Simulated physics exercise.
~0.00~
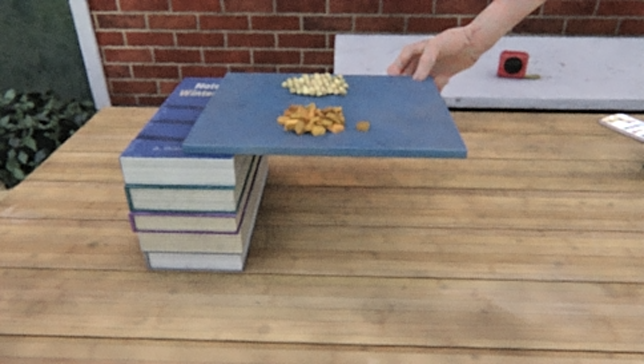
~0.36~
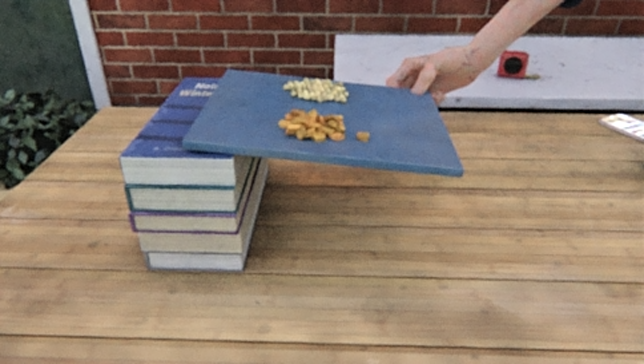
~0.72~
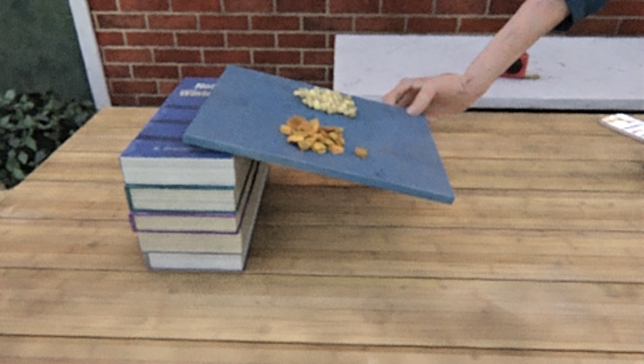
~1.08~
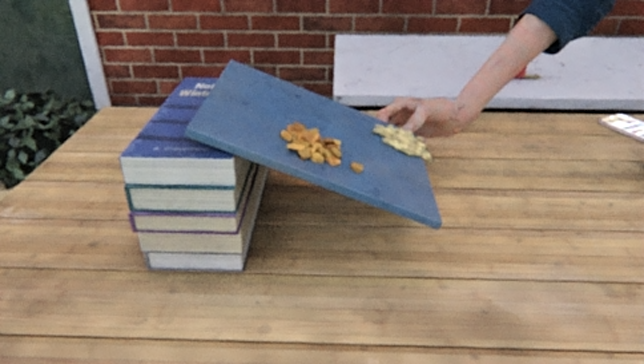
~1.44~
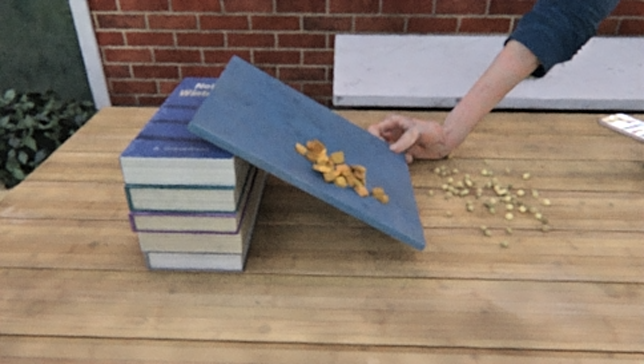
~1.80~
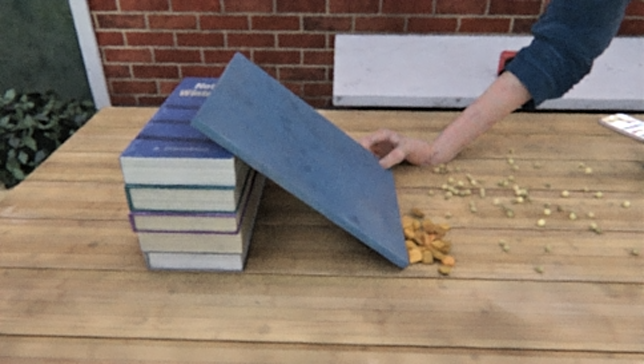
The footage shows a hand lowering the free end of a blue board propped on stacked books; the pale pieces at the back slide off first and scatter across the wooden table, then the orange pieces slide down and gather mostly at the board's foot.
